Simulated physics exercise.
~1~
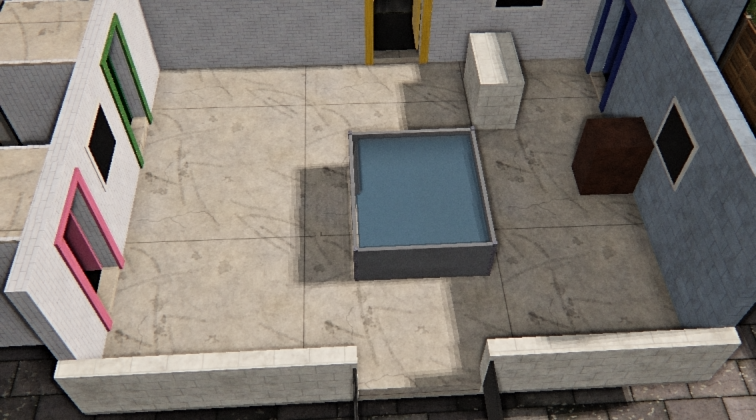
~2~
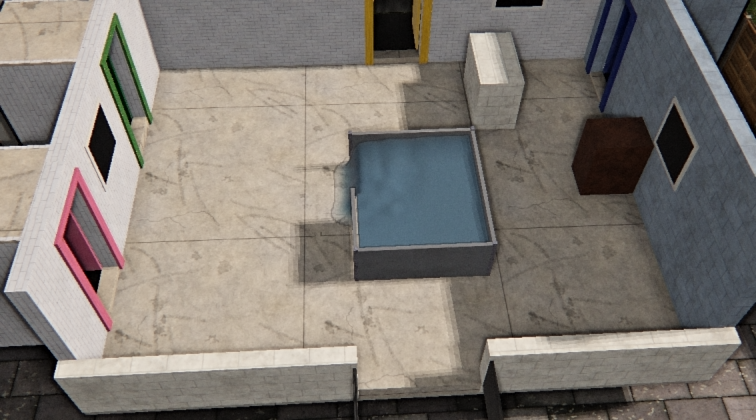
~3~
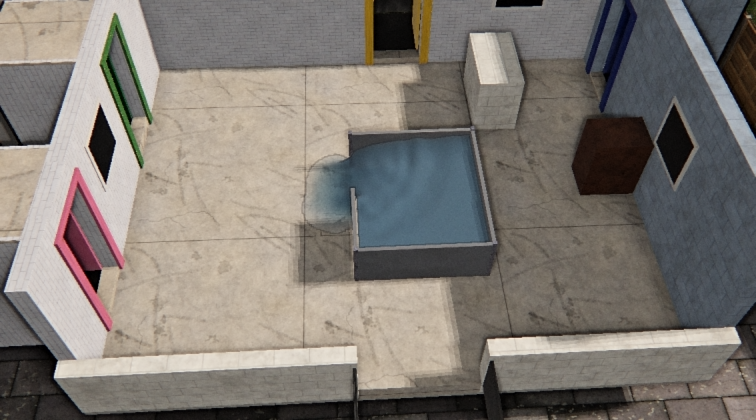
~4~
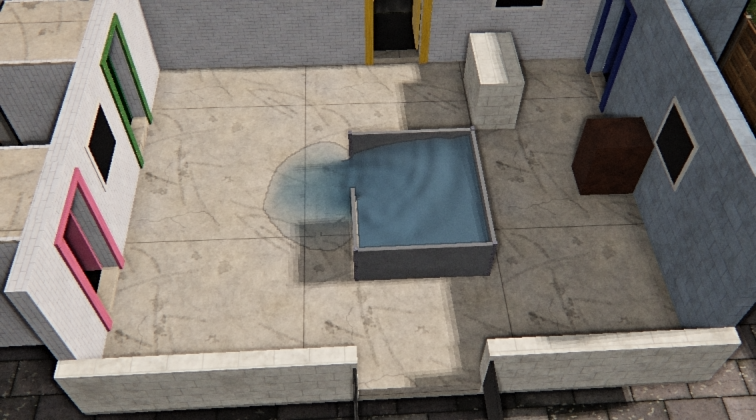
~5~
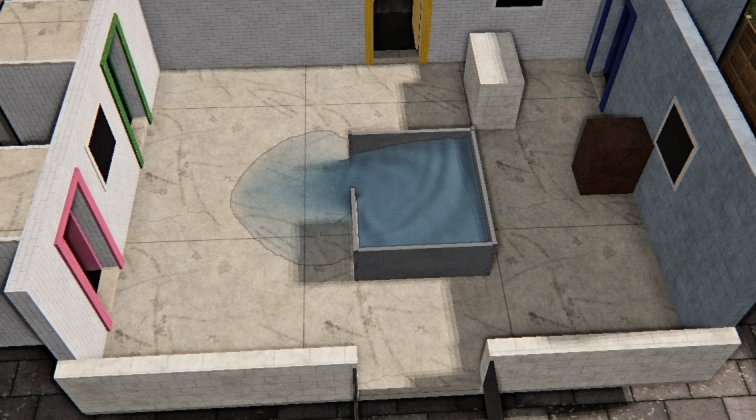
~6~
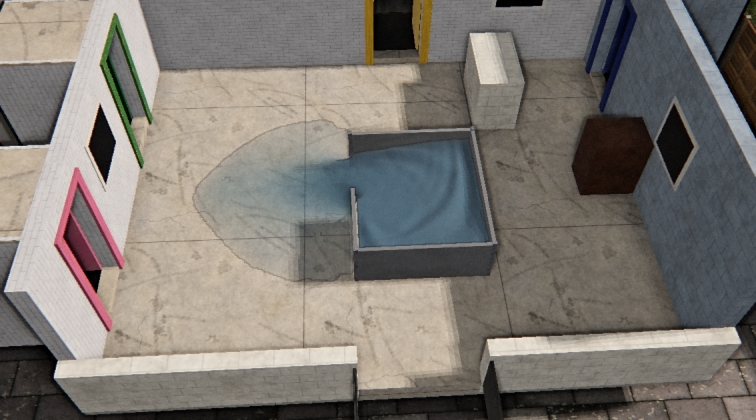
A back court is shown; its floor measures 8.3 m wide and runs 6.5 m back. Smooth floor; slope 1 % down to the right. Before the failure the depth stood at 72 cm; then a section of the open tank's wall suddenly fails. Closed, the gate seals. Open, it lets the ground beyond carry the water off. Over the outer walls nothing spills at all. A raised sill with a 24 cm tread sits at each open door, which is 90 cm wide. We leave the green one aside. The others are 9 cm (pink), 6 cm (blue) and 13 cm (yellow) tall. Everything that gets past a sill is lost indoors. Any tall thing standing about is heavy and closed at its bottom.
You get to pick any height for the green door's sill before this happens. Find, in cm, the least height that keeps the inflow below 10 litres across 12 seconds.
The least height is about 21 cm.
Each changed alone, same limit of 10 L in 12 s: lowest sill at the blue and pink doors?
You'd want about 6.5 centimetres at blue and about 13.5 centimetres at pink.
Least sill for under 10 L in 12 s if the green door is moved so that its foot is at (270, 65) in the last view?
Roughly 10.5 cm.
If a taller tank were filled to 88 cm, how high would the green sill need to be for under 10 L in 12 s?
About 27 cm.
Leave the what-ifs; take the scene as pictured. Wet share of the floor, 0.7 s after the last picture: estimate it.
Near 25 per cent of the open floor.
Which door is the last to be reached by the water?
Door: Blue.
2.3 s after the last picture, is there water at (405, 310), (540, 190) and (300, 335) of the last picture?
So the three spots come out spared, spared, spared, in that order.
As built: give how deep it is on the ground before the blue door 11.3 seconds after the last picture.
About 7.5 centimetres deep.
Then, 0.7 s after the last picture water covers 25 % of the floor, deepest (38 cm) near (343, 185); 15 cm at the green door, 0 litres in over its 20 cm sill.
Then, 2.3 s after the last picture water covers 35 % of the floor, deepest (33 cm) near (157, 88); 21 cm at the green door, 15 litres in over its 20 cm sill.
Then, 11.3 s after the last picture water covers 95 % of the floor, deepest (12 cm) near (635, 199); 5 cm at the green door, 17 litres in over its 20 cm sill.
At the green door as built, the water peaked near 26 cm, 1.7 s after the last picture.
With a sill of 17 cm, 39 litres would have come in within the 12 s; with 23 cm, 5 litres. So under 10 litres takes about 21 cm.
